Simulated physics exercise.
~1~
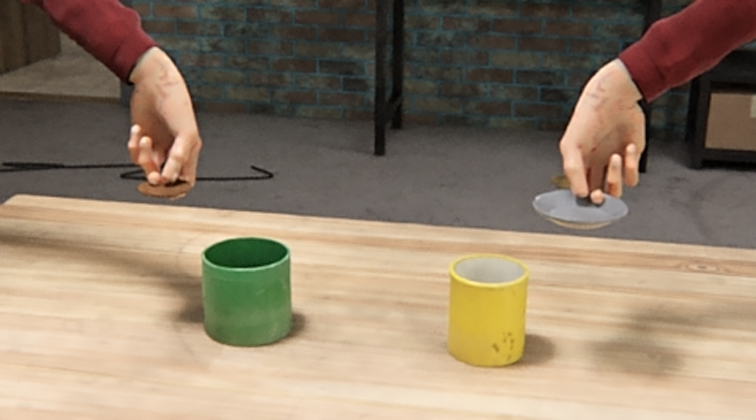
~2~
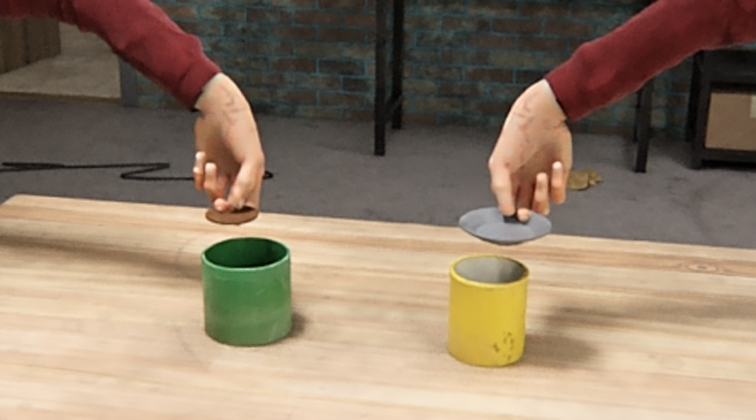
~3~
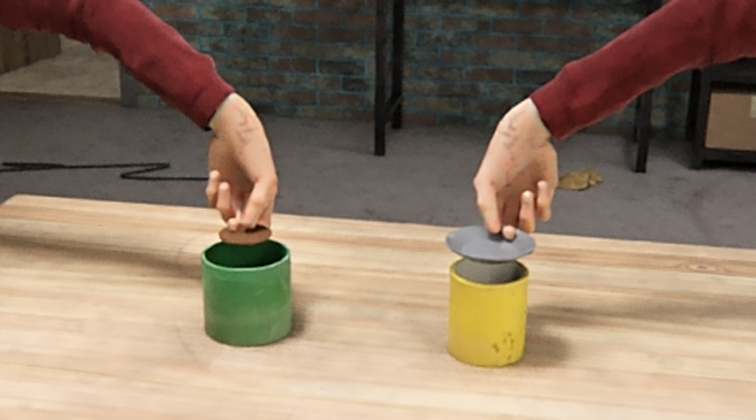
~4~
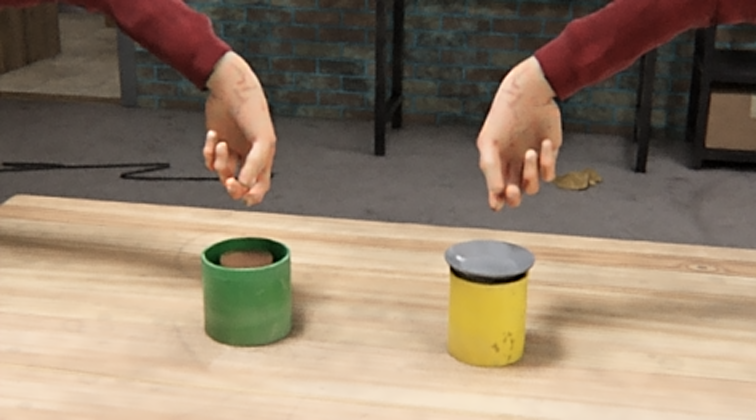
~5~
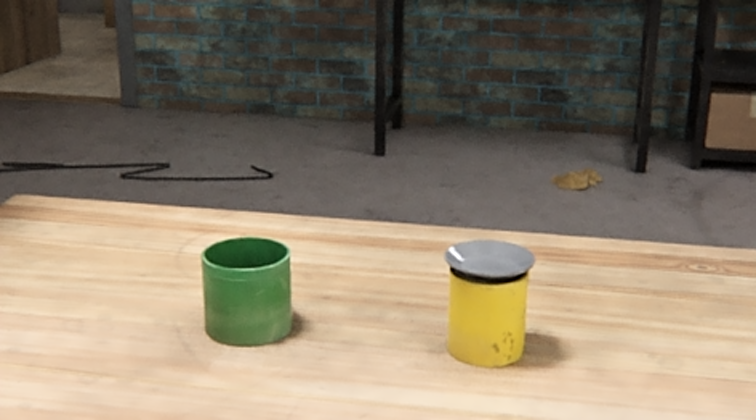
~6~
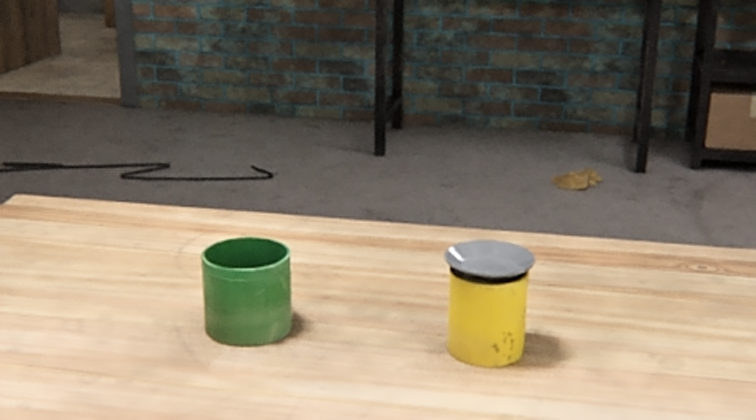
Two hands lowered a small brown saucer over a green cup on the left and a wider grey saucer over a yellow pot, then let go. The brown one dropped inside out of sight, while the grey one stayed resting across the rim.
